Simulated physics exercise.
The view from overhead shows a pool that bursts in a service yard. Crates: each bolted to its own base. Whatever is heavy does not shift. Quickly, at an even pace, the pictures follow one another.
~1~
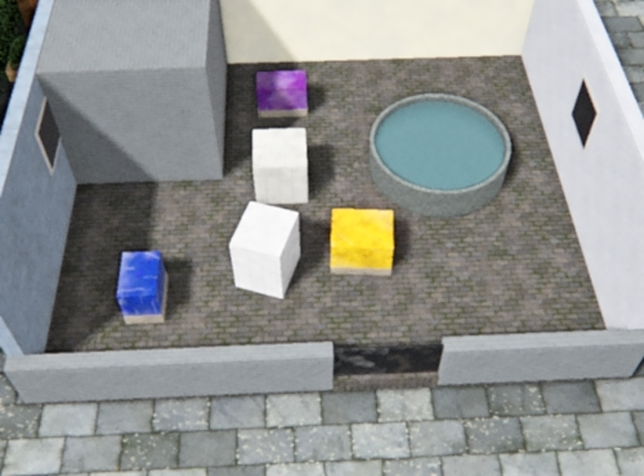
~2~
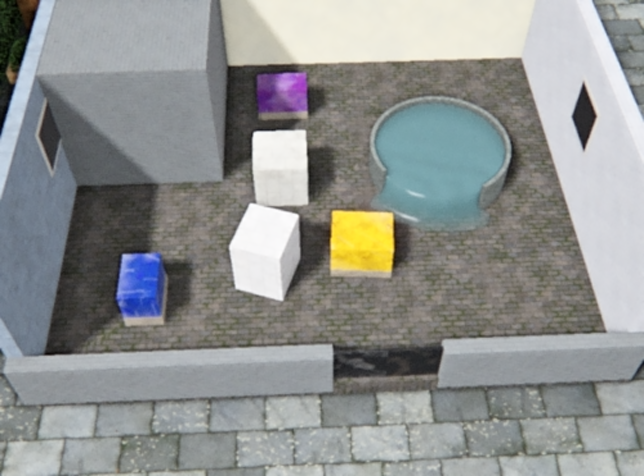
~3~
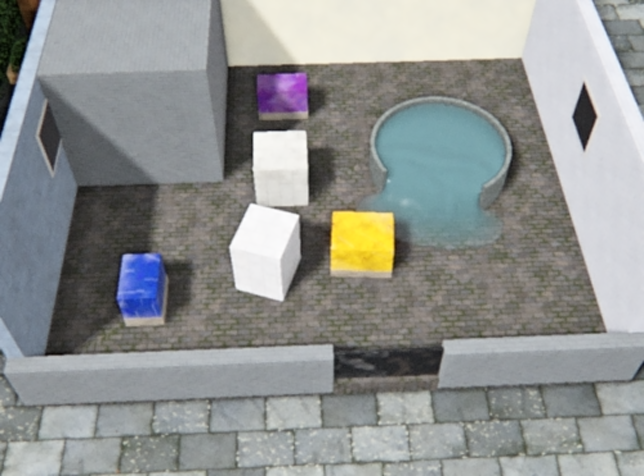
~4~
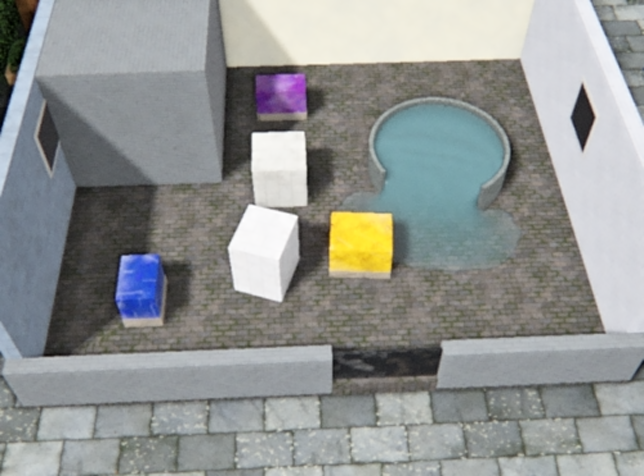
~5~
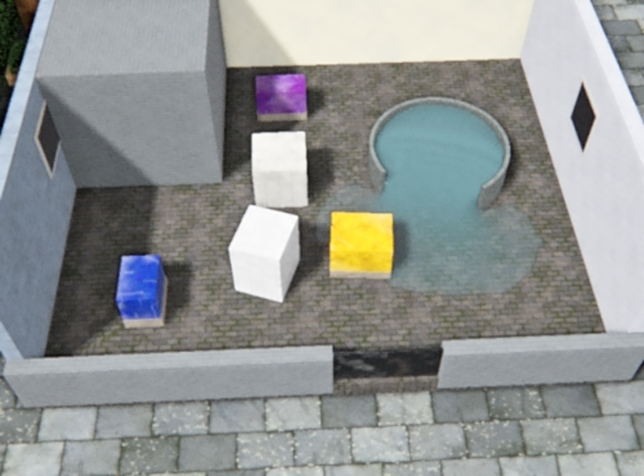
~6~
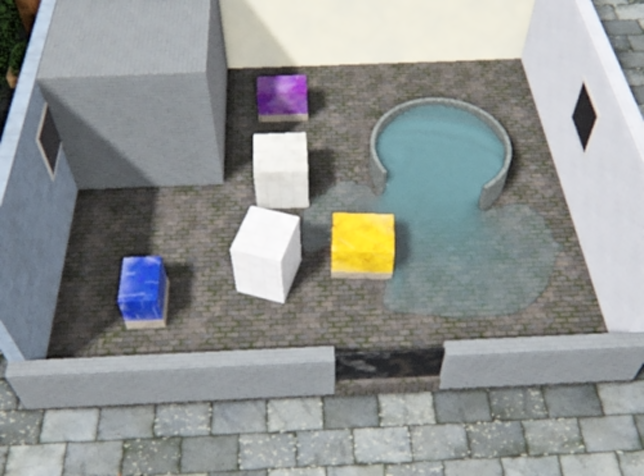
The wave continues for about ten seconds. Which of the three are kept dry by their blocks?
The yellow crate ends up wet; the purple crate remains dry; the blue crate remains dry.
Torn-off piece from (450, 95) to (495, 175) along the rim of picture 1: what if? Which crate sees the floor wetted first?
First in line is the crate marked purple.
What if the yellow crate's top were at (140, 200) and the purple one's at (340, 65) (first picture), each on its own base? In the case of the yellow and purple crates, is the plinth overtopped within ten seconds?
Result: Yellow one avoids the flood; purple one avoids the flood.
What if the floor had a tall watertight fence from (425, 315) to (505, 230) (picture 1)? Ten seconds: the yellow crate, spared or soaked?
Yellow: Flooded.
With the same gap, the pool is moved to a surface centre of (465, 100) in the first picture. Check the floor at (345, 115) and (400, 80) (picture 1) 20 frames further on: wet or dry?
Untouched, then untouched.
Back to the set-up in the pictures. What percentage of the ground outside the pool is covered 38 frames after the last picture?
It should be close to 75 %.
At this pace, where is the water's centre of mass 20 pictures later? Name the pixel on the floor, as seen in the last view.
It is around (417, 256).
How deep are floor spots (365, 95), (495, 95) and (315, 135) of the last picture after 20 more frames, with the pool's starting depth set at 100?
The three come to near 0, 0 and 2 per cent respectively.
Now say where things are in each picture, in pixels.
The pool at (440, 144) is whole and still, in the first frame.
Water pours out at (429, 209) and has run to (375, 199), in the second frame.
The front is at (495, 235), out from the gap at (429, 211), in the third frame.
The front is at (514, 235), out from the gap at (428, 212), in the fourth frame.
Water pours out at (428, 212) and has run to (537, 240), in the fifth frame.
The front is at (523, 303), out from the gap at (429, 213), in the sixth frame.
A moment on, water covers 25 % of the floor; the yellow crate water round its plinth, the purple crate not reached, the blue crate not reached.
Next, water covers 35 % of the floor; the yellow crate water round its plinth, the purple crate not reached, the blue crate not reached.
Then, water covers 55 % of the floor; the yellow crate water round its plinth, the purple crate water round its plinth, the blue crate water round its plinth.
Later, water covers 75 % of the floor; the yellow crate water round its plinth, the purple crate water round its plinth, the blue crate water round its plinth.
In the end, water covers 90 % of the floor; the yellow crate was topped, the purple crate stayed above the water, the blue crate stayed above the water.
